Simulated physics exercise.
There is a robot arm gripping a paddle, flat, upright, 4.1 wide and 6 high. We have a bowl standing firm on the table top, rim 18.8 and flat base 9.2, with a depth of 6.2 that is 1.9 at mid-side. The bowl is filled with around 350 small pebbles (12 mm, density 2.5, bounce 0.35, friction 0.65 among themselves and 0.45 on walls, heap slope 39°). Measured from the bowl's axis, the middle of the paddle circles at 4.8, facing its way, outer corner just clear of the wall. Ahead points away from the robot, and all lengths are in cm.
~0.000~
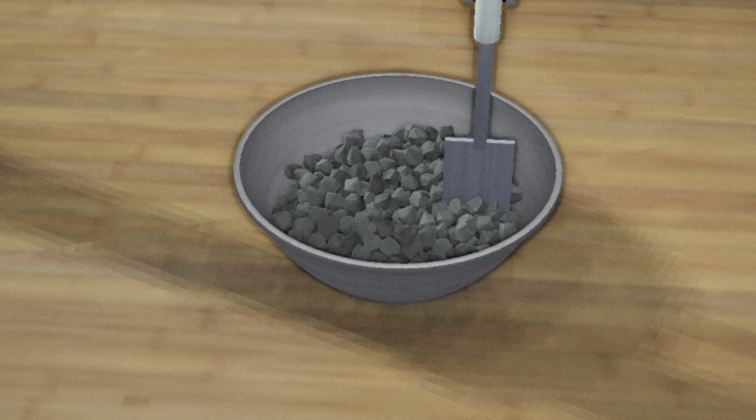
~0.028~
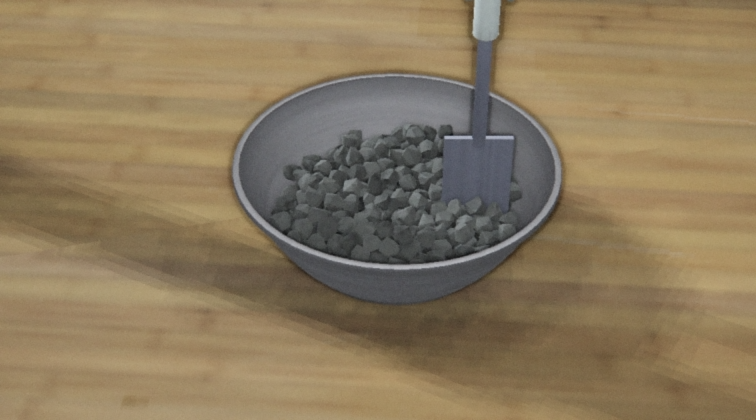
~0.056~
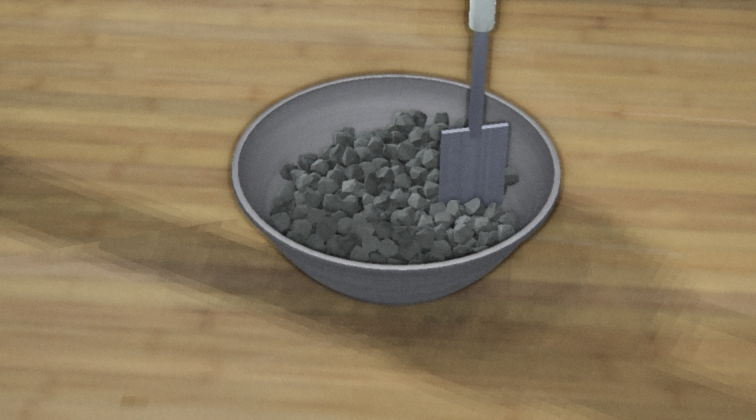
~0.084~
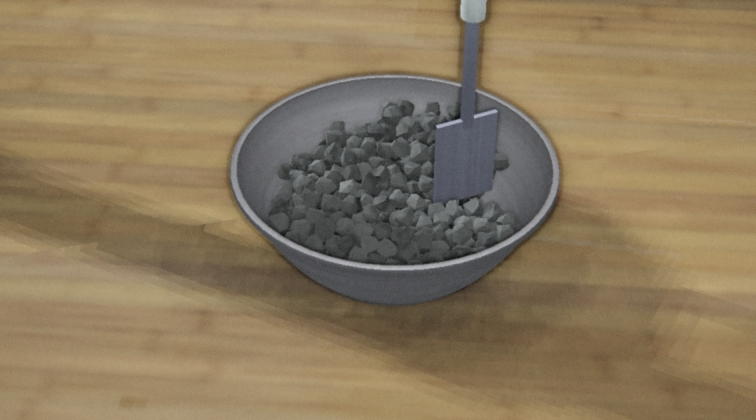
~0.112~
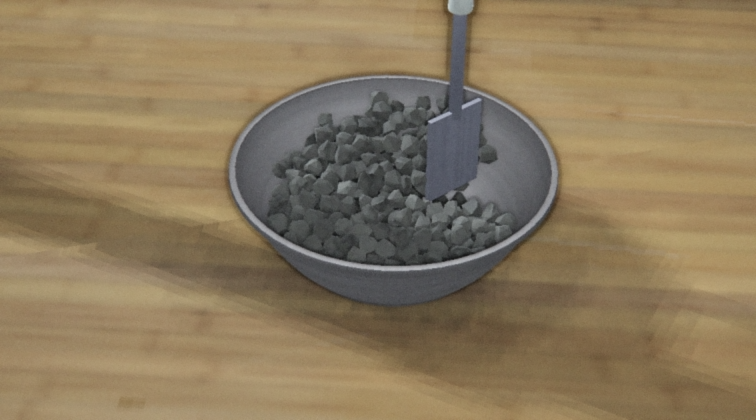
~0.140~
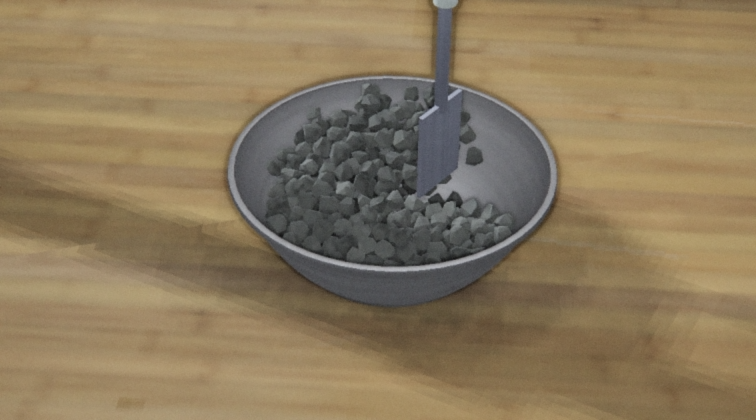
A flat paddle with a pale handle sweeps from the right side of a gray bowl toward its back, turning as it goes and pushing small dark gray pebbles into a higher heap toward the back, while the bowl stays on a wooden surface.
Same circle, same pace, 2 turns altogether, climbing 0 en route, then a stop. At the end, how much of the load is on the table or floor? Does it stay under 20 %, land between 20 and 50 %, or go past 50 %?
It lands between 20 and 50 %.
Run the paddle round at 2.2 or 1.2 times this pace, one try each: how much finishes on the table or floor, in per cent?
Roughly 65 and 45 per cent.
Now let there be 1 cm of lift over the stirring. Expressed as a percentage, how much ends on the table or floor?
Near 30 in a hundred.
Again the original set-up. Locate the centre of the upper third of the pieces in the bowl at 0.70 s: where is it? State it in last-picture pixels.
Look near (493, 185) for its middle.
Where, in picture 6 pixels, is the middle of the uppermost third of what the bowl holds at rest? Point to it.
About (467, 158).
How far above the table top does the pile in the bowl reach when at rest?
I'd guess close to 7.0 centimetres.
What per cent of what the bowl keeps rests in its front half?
I'd put it at roughly 25 per cent.
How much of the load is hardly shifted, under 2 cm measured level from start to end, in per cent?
Around 5 in a hundred, roughly.
By 0.70 s, 318° round, highest piece 8 above the table; 295 in the bowl, 48 on the table or floor, 9 in flight or on the tool.
By 1.26 s, 220° round, highest piece 8 above the table; 239 in the bowl, 106 on the table or floor, 7 in flight or on the tool.
By 1.74 s, 0° round, highest piece 7 above the table; 213 in the bowl, 138 on the table or floor, 1 in flight or on the tool.
By 2.44 s, 0° round, highest piece 7 above the table; 213 in the bowl, 139 on the table or floor.
Final count, 213 in the bowl, 139 on the table or floor. That is 39 % on the table or floor.
